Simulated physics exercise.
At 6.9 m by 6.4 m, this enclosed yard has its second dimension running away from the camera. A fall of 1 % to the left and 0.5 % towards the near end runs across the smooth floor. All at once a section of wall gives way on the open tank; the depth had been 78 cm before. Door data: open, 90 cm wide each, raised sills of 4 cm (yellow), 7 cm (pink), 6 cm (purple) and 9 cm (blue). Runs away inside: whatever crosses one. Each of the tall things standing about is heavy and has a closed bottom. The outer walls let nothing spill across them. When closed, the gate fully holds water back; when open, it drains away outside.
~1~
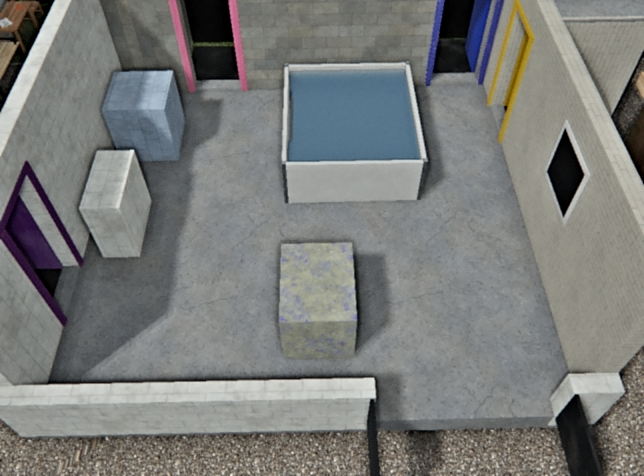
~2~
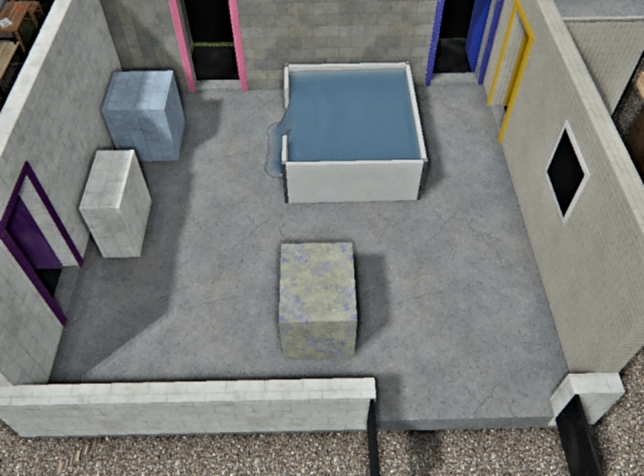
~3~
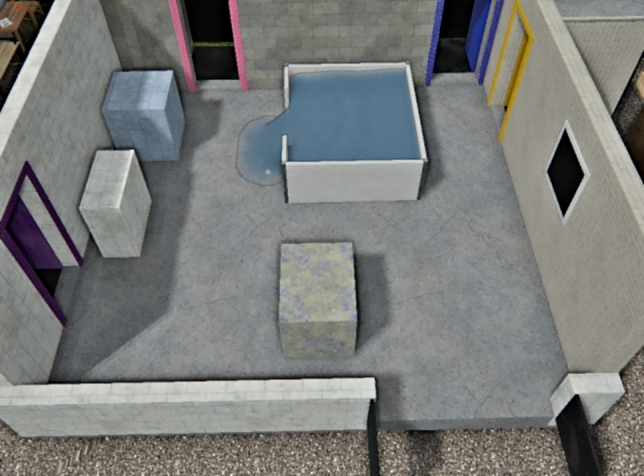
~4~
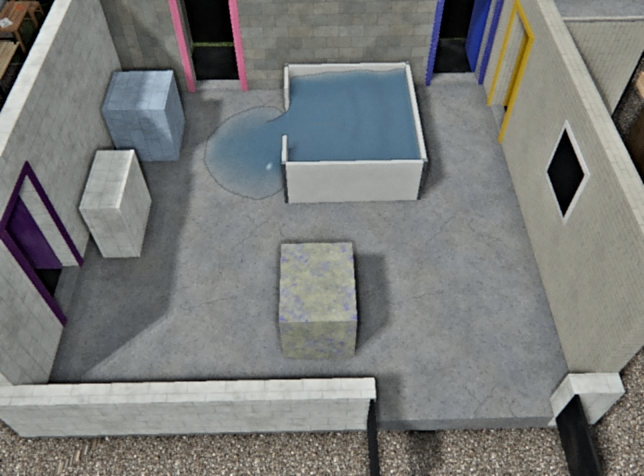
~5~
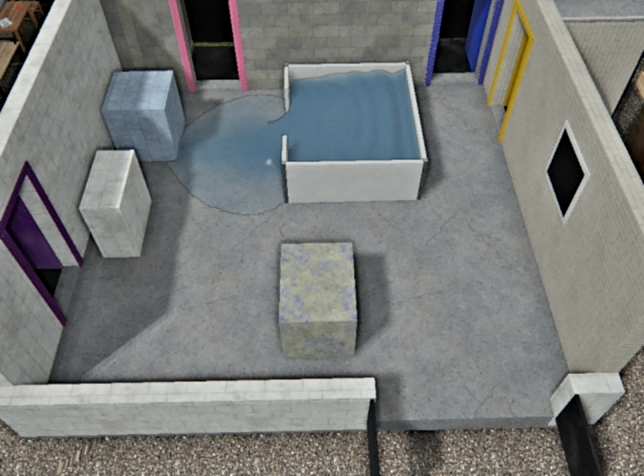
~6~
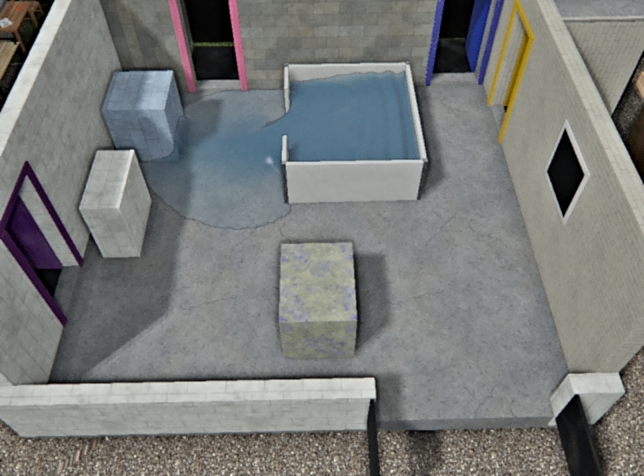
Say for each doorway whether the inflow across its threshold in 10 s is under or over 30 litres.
One by one: At the yellow door the water let in will remain short of the limit, at the pink door the water let in will surpass the limit, at the purple door the water let in will surpass the limit, at the blue door the water let in will remain short of the limit.
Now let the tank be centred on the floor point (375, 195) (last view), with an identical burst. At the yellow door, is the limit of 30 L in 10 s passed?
Then yellow overshoots.
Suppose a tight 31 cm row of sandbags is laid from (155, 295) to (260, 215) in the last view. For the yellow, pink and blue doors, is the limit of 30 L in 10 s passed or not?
Doors: Yellow stays under / pink exceeds / blue stays under.
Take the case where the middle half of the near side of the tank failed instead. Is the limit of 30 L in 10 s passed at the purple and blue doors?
At the purple door the limit is surpassed; at the blue door it is not exceeded.
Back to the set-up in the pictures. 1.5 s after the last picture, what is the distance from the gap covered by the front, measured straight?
Roughly 5.2 m.
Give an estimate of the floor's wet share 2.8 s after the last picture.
Close to 45 in a hundred parts are wet.
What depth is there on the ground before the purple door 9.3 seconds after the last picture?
It's some 12.0 centimetres deep.
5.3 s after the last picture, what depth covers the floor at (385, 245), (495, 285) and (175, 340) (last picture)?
Close to 0, 0 and 13 centimetres.
Then, 0.7 s after the last picture water covers 25 % of the floor and is deepest (50 cm) near (185, 145); yellow door not reached, pink door 13 cm at the sill, 2 L in, purple door not reached, blue door not reached.
Then, 1.5 s after the last picture water covers 35 % of the floor and is deepest (53 cm) near (117, 140); yellow door not reached, pink door 22 cm at the sill, 75 L in, purple door 9 cm at the sill, 0 L in, blue door not reached.
Then, 2.8 s after the last picture water covers 45 % of the floor and is deepest (34 cm) near (187, 138); yellow door not reached, pink door 25 cm at the sill, 229 L in, purple door 9 cm at the sill, 8 L in, blue door not reached.
Then, 5.3 s after the last picture water covers 65 % of the floor and is deepest (23 cm) near (123, 120); yellow door not reached, pink door 17 cm at the sill, 490 L in, purple door 11 cm at the sill, 22 L in, blue door 5 cm at the sill, 0 L in.
Then, 9.3 s after the last picture water covers 95 % of the floor and is deepest (16 cm) near (41, 410); yellow door 4 cm at the sill, 4 L in, pink door 10 cm at the sill, 588 L in, purple door 12 cm at the sill, 100 L in, blue door 5 cm at the sill, 0 L in.
